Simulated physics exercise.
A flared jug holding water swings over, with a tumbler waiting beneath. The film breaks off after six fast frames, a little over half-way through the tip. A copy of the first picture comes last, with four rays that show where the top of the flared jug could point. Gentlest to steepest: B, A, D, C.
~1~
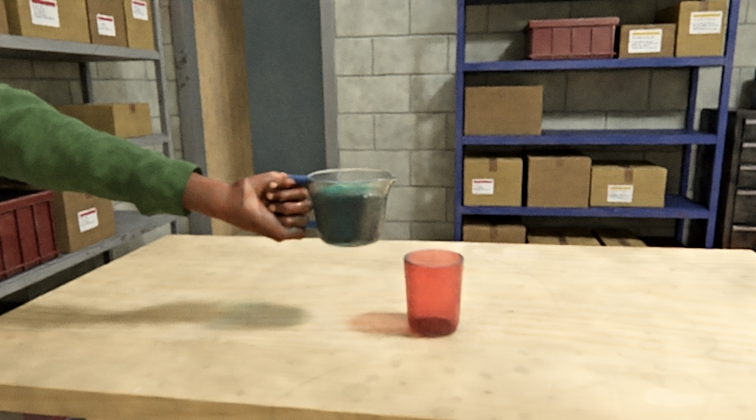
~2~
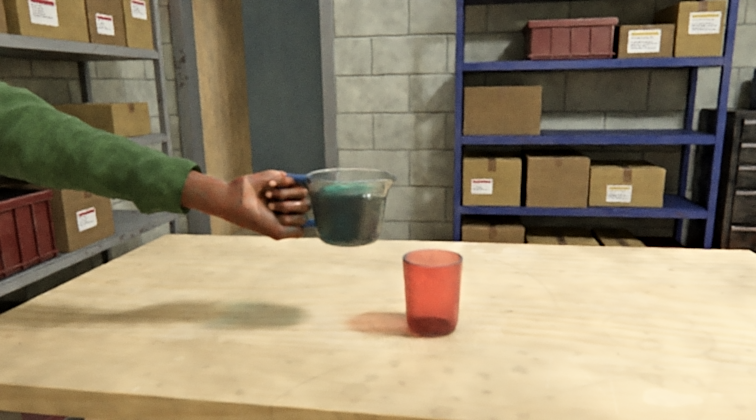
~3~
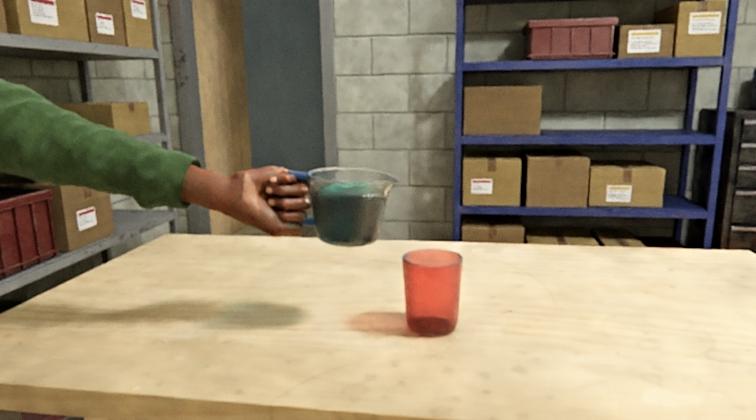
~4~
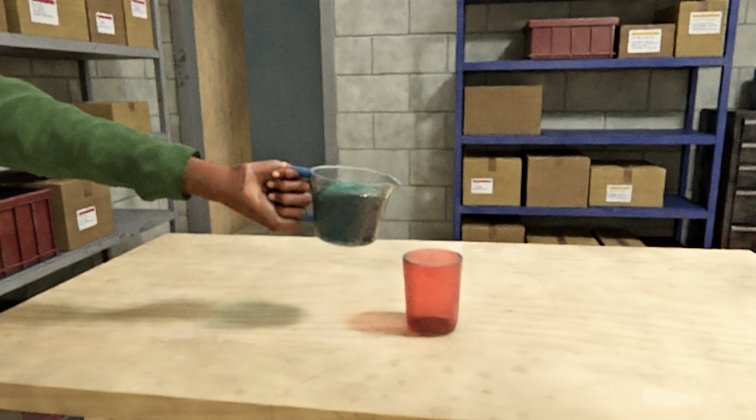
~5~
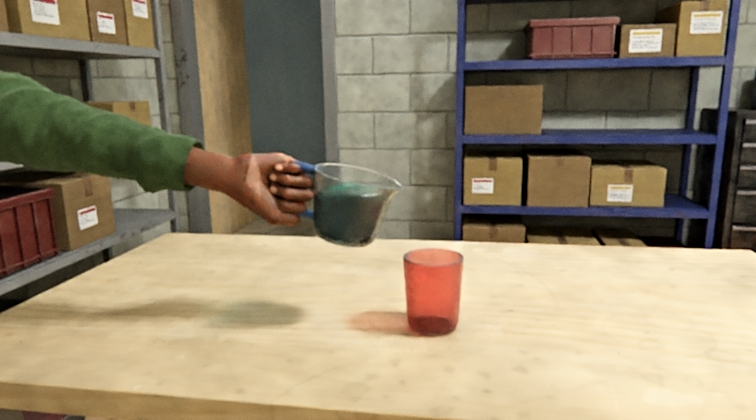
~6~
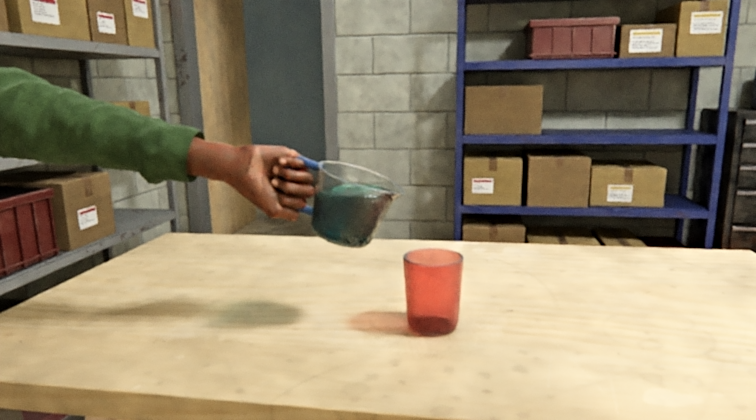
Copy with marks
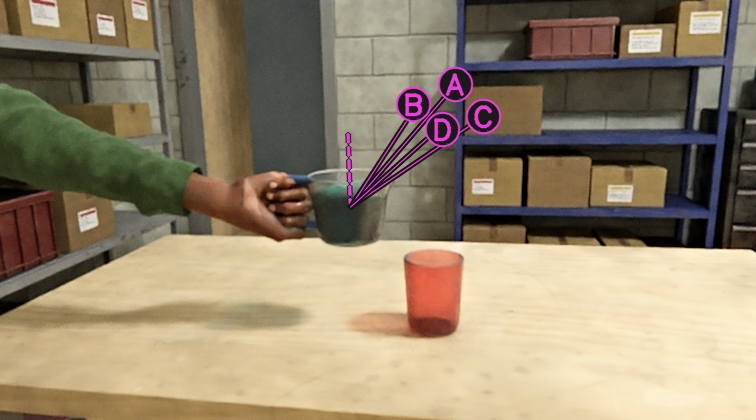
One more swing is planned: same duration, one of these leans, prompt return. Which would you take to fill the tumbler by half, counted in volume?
Line C.
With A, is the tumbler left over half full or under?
Under.
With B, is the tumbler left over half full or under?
Under half.
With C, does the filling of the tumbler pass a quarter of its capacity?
Yes, clearly.
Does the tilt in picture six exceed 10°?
Yes, it does.
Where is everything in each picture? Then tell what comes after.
In the first frame, upright, lip at (396, 178); rim of the tumbler round (434, 257); nothing has left yet.
In the second frame, upright, lip at (396, 179); nothing has left yet.
In the third frame, tipped about 4°, lip at (397, 181); nothing has left yet.
In the fourth frame, tipped about 8°, lip at (399, 184); nothing has left yet.
In the fifth frame, tipped about 13°, lip at (402, 188); nothing has left yet.
In the sixth frame, tipped about 18°, lip at (403, 194); nothing has left yet.
On the marked copy, A at (444, 97); B at (406, 121); C at (469, 126); D at (426, 138).
With A, the tumbler ends with about 24 % of what it can hold.
With B, the tumbler ends with about 13 % of what it can hold.
With C, the tumbler ends with about 49 % of what it can hold.
With D, the tumbler ends with about 36 % of what it can hold.
